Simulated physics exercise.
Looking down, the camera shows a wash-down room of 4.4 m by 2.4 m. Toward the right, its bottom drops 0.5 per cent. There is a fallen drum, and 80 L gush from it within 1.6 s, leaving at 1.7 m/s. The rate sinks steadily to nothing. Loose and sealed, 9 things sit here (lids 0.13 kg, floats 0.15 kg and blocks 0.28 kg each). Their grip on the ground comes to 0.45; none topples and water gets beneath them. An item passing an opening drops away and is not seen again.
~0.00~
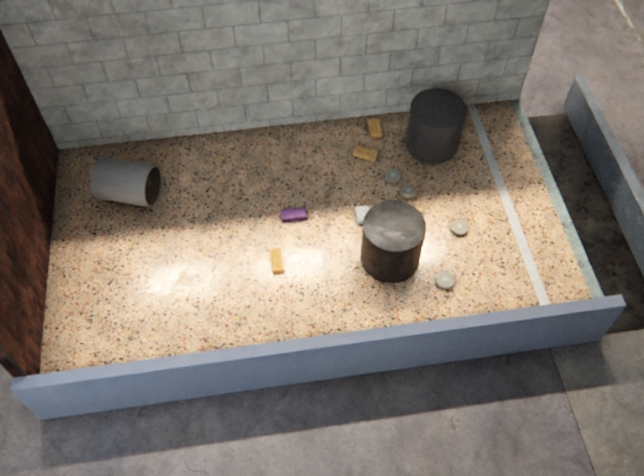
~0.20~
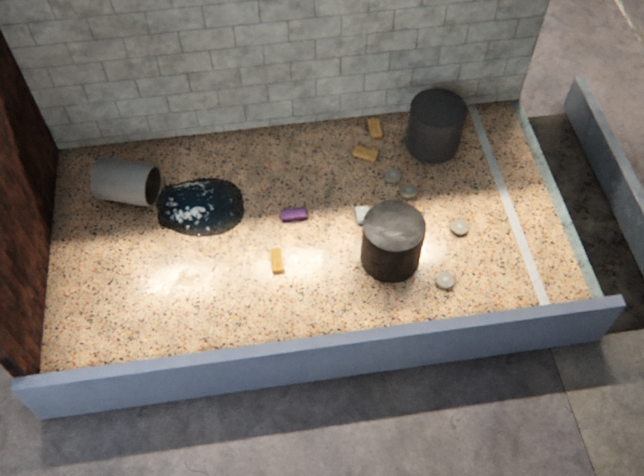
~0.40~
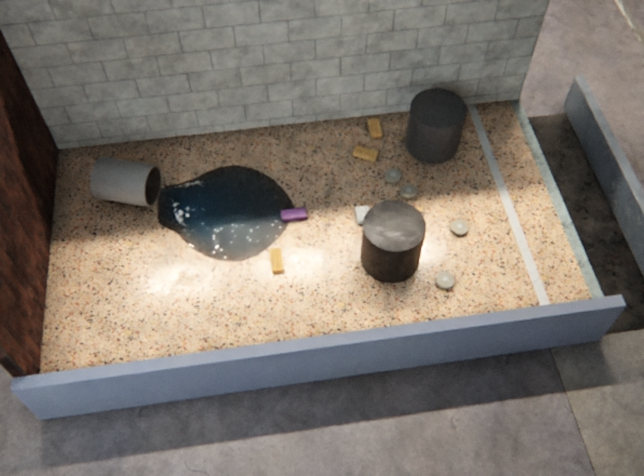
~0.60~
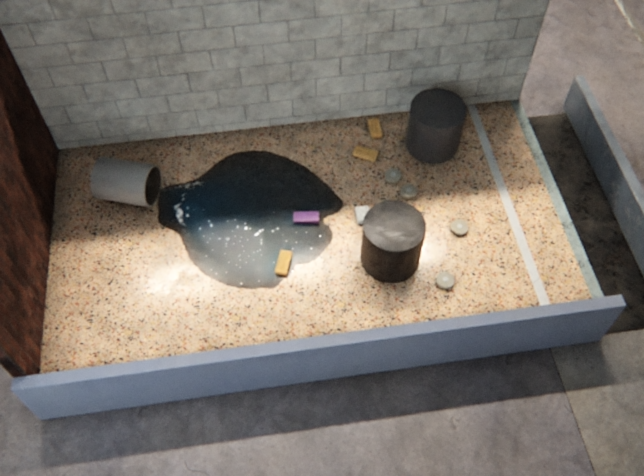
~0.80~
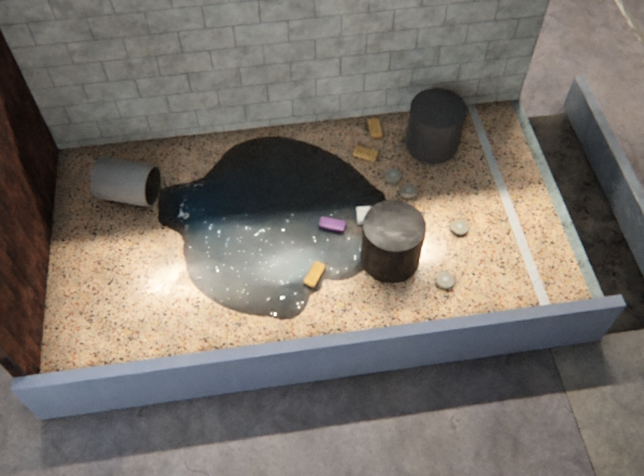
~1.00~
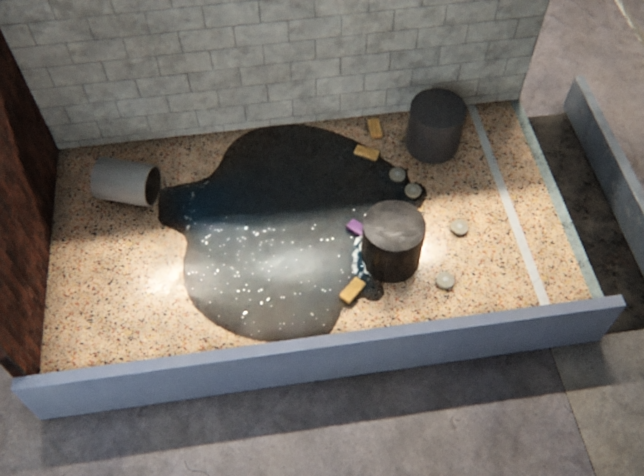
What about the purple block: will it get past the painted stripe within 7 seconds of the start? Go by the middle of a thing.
Lab note - purple block: Over in time.
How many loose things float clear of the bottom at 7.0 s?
At that moment it comes to 0.
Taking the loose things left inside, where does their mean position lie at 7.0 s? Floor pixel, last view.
Mean floor pixel: About (537, 184).
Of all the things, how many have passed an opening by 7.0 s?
I count 7 by that time.
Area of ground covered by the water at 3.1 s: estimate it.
Around 5.0 m2 of it.
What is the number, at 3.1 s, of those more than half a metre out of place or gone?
By my reckoning, 8.
After 1.4 s the purple block is near (392, 209), 0.9 m from its start, afloat; 0 of 9 are over the mark; 2 afloat.
After 3.1 s the purple block has gone out; 7 of 9 are over the mark; 3 afloat.
After 4.9 s the purple block has gone out; 8 of 9 are over the mark; 2 afloat.
After 7.0 s the purple block has gone out; 9 of 9 are over the mark; 0 afloat.
